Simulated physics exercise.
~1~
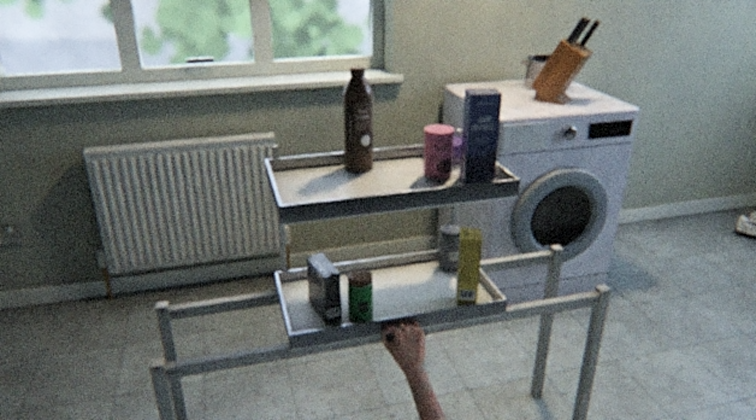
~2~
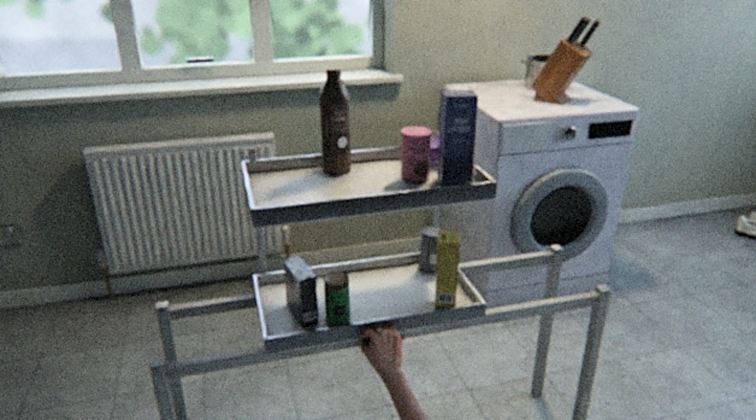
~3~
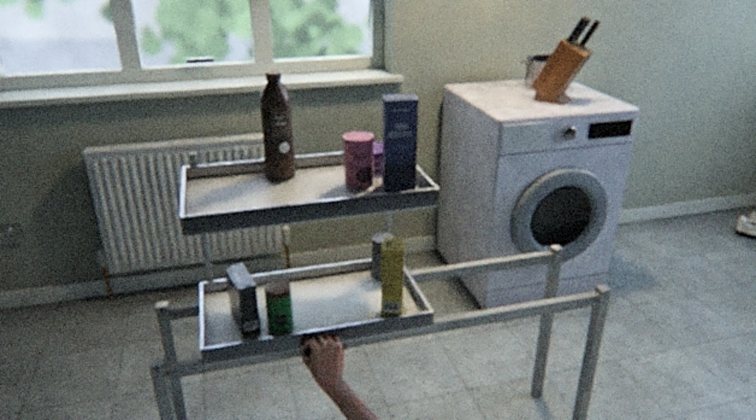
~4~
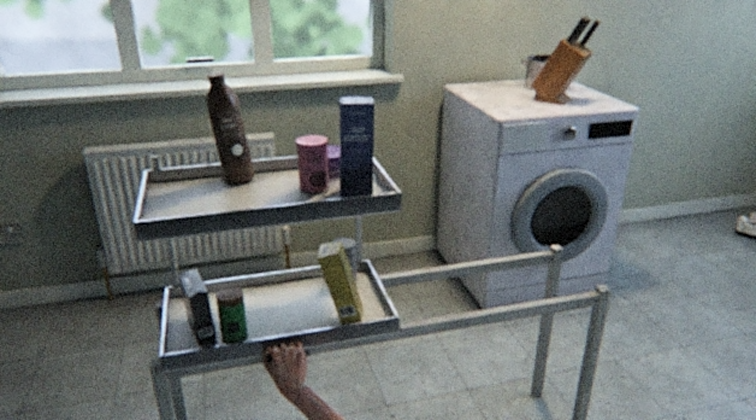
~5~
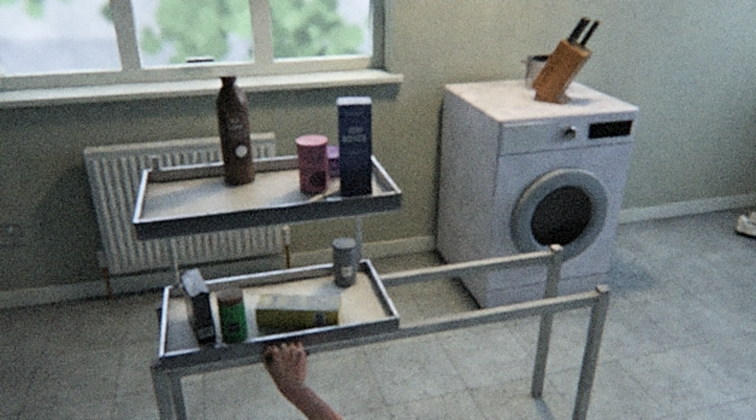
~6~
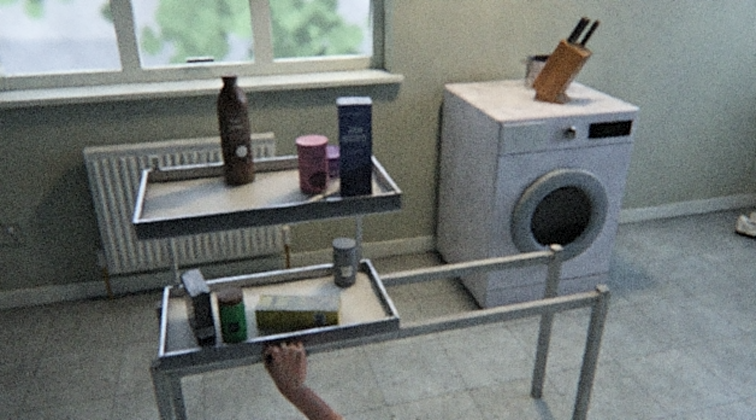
In a tiled room seen from slightly above by a still camera, a two-level rimmed tray rests on a metal frame, with a radiator and window behind and a white washing machine to the right. The upper level holds a brown bottle, pink and purple containers and a blue carton; the lower holds a black packet, a green jar, a grey jar and a yellow carton. A hand at the front edge moves the tray left. As it reaches the left end, the yellow carton tips and the bottle leans slightly. The carton falls on its side and stays on the tray, while the others remain standing.
